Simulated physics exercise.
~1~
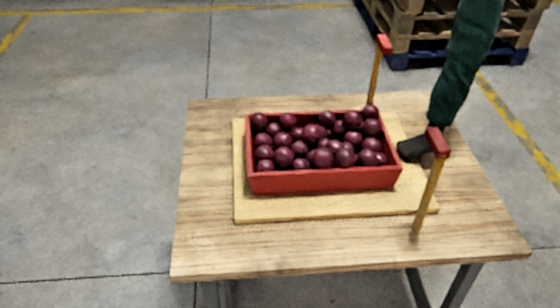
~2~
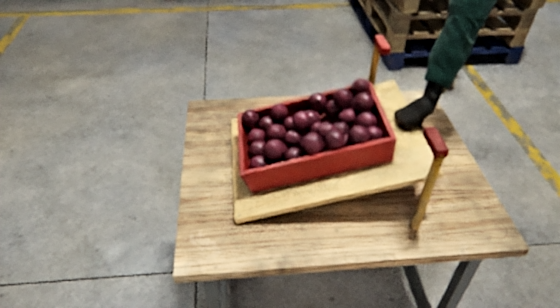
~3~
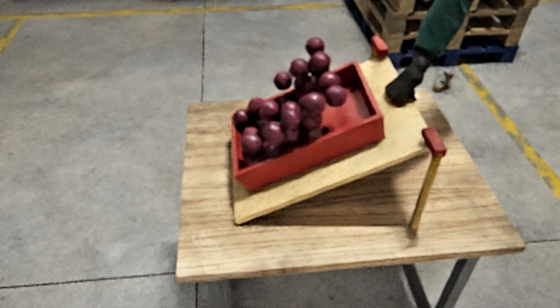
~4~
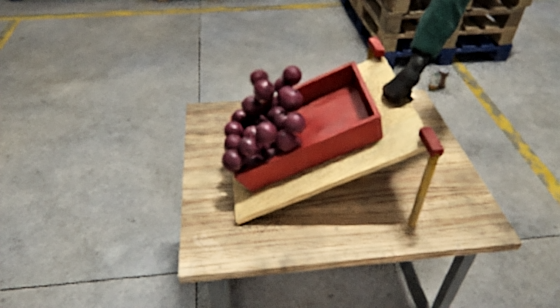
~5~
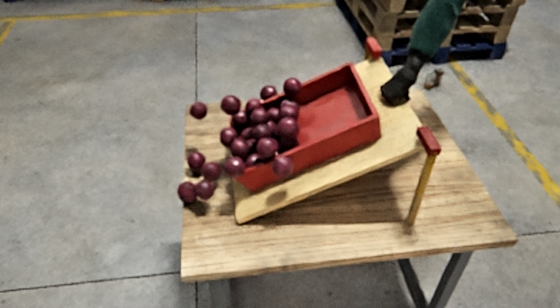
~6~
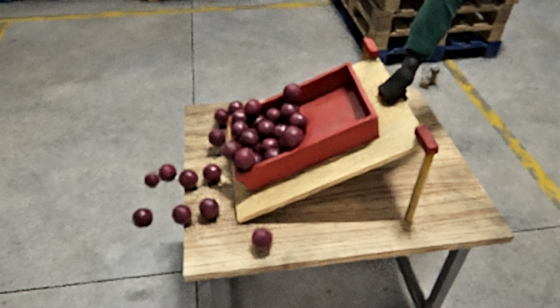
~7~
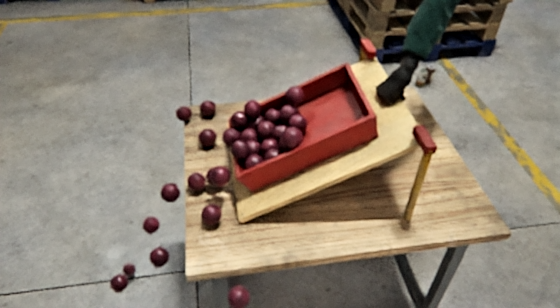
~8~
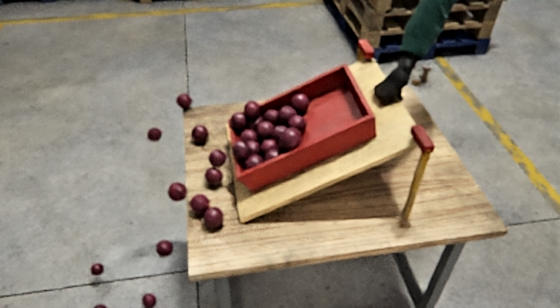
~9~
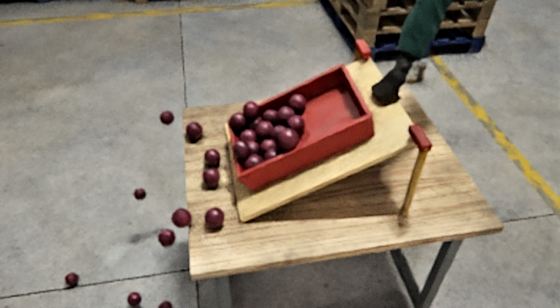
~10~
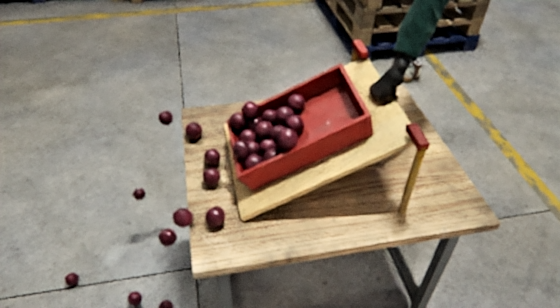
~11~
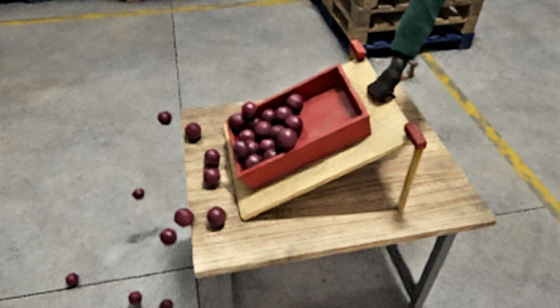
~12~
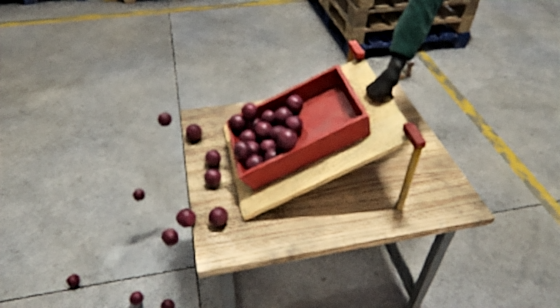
A red box full of dark red onions tipped left as a gloved hand jerked up the right end of the board beneath it, and many onions tumbled onto the table and floor, while the rest stayed bunched in the box's lower end.
